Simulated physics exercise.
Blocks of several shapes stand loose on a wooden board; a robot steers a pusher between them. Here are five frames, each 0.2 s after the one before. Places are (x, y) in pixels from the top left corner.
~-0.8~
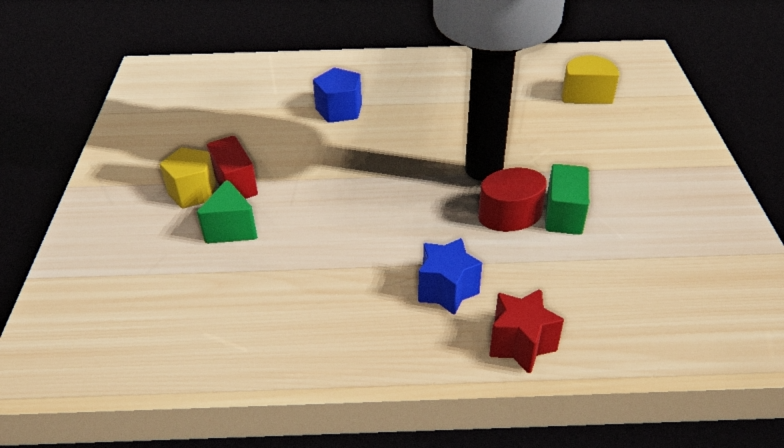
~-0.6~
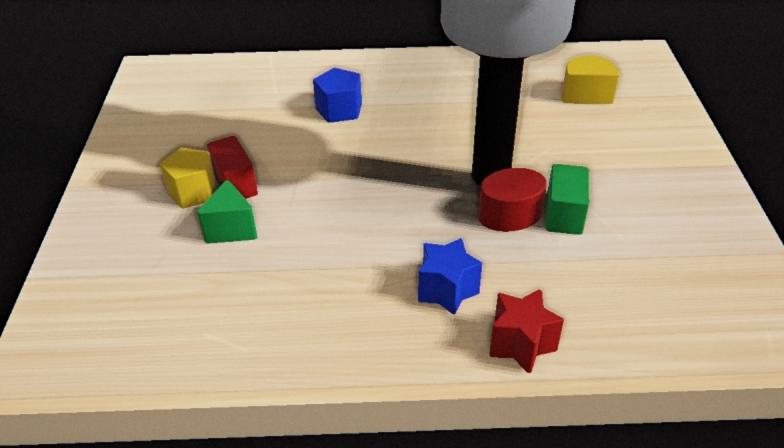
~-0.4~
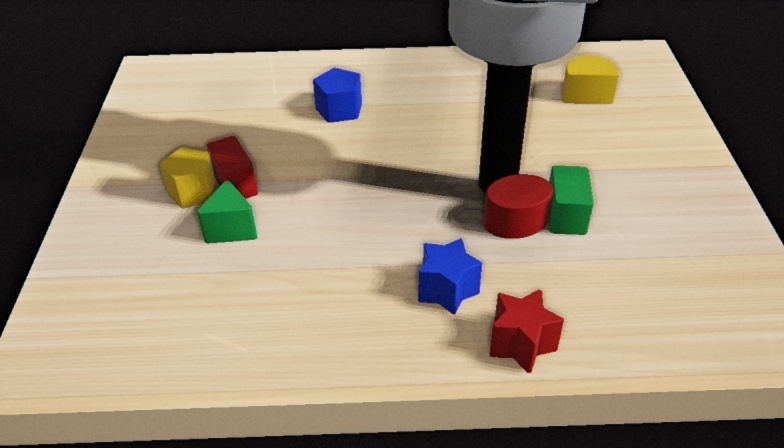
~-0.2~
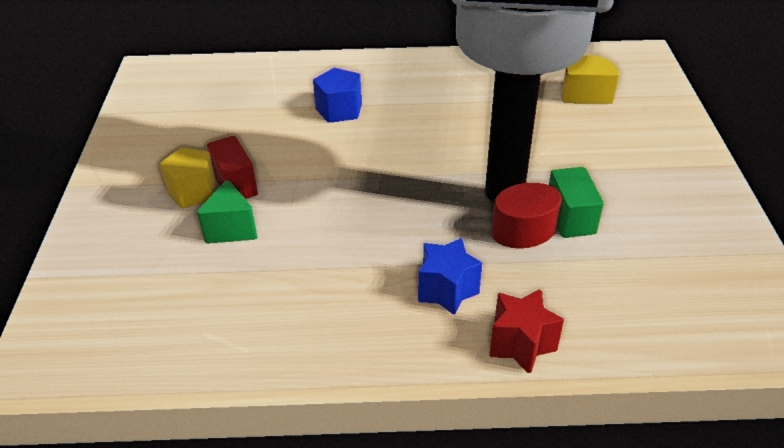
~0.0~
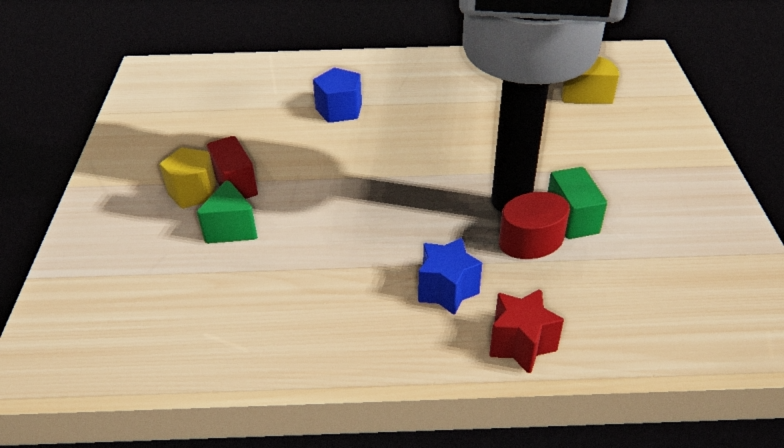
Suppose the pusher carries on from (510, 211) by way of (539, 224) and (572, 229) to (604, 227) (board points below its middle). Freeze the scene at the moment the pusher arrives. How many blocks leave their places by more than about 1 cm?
I count two.
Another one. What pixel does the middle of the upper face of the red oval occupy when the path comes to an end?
Near (557, 228).
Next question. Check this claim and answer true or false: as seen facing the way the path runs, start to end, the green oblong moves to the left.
That is true.
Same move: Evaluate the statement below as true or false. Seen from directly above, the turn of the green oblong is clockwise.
The statement is false.
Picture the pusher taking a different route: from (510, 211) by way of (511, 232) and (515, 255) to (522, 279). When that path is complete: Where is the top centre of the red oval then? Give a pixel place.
That would be at about pixel (579, 260).
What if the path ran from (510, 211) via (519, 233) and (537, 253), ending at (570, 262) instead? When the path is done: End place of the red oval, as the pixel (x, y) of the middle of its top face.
It will likely be found at (594, 266).
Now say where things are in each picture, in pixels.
In the first picture, tip of the pusher at (484, 170), middles of tops, blue star-shaped block at (449, 259), red oval at (514, 183), green oblong at (570, 183).
In the second picture, pusher at (491, 177), nothing pushed.
In the third picture, pusher at (498, 184), red oval at (520, 190).
In the fourth picture, pusher at (505, 193), red oval at (528, 199), green oblong at (577, 185).
In the fifth picture, pusher at (511, 202), blue star-shaped block at (449, 259), red oval at (536, 209), green oblong at (579, 186).
The first path, step by step. Halfway along, pusher at (557, 218); red oval at (557, 228), turned 40° clockwise; green oblong at (598, 187), turned 20° anticlockwise.
At the end, pusher at (606, 218); blue star-shaped block unmoved; red oval at (557, 228), turned 40° clockwise; green oblong at (641, 181), turned 30° anticlockwise.
